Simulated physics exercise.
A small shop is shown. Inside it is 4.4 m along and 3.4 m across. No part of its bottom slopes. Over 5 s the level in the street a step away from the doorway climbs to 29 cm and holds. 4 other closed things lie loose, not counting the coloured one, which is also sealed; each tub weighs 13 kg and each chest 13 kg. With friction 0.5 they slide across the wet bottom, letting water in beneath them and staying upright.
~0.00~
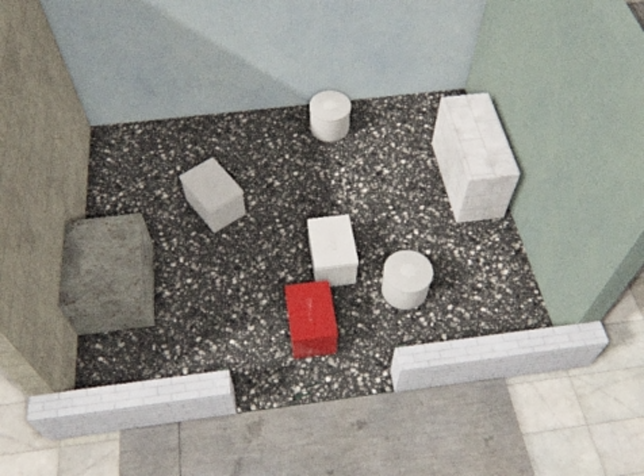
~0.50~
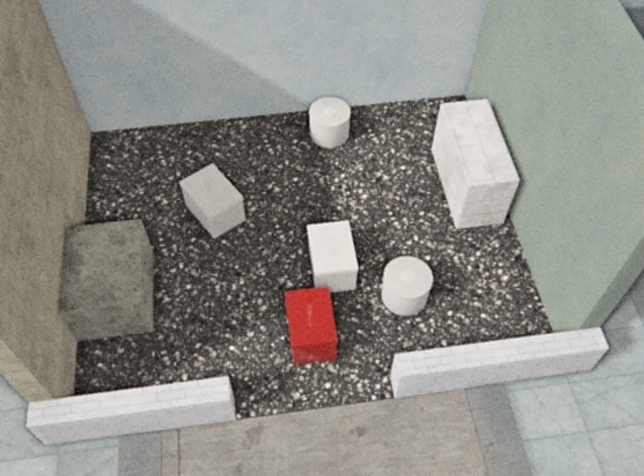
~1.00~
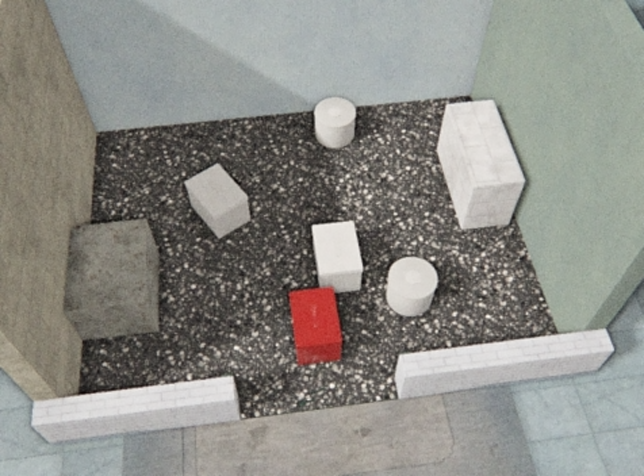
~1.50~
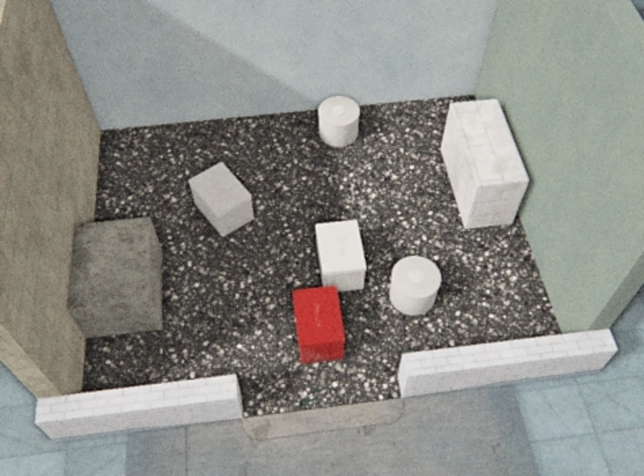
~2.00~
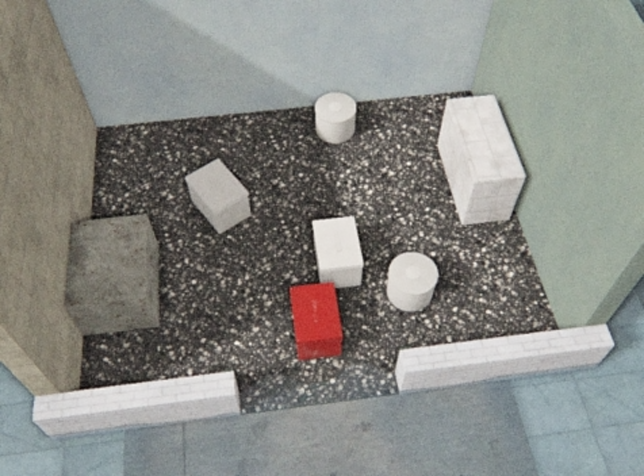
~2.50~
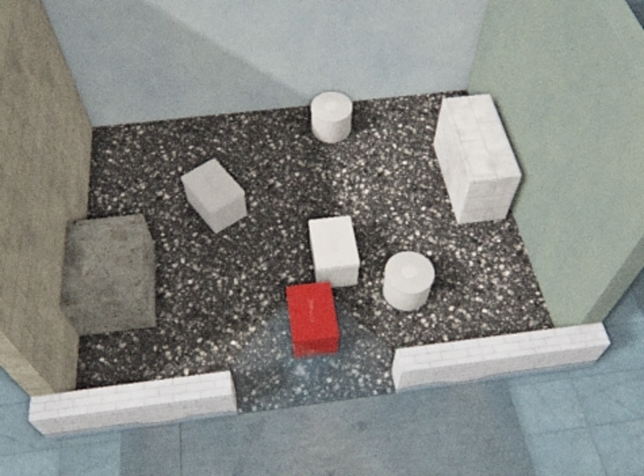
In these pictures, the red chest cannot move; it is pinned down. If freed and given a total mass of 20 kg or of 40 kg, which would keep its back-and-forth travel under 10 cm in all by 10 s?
Neither would.
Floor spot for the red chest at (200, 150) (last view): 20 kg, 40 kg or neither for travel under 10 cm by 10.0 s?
Looking at the loads, neither keeps it.
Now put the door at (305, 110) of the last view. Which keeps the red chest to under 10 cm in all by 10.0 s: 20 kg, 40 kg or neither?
Result: Nothing offered works.
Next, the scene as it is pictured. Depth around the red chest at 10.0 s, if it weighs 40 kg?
Something like 17 centimetres.
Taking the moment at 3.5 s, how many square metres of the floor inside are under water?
Roughly 3.0 m2.
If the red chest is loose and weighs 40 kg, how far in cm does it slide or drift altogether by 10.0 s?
About 80 cm.
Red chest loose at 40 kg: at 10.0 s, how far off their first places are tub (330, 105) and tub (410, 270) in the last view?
They sit 120 cm and 80 cm away, in the order given.
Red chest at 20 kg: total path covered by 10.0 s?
About 400 cm altogether.
After 3.5 s the red chest would be 18 cm from its start with 20 kg and 0 cm from its start with 40 kg; 7 cm of water round it then.
After 4.5 s the red chest would be 65 cm from its start with 20 kg and 0 cm from its start with 40 kg; 9 cm of water round it then.
After 7.0 s the red chest would be 224 cm from its start with 20 kg and 59 cm from its start with 40 kg; 8 cm of water round it then.
After 10.0 s the red chest would be 232 cm from its start with 20 kg and 85 cm from its start with 40 kg; 17 cm of water round it then.
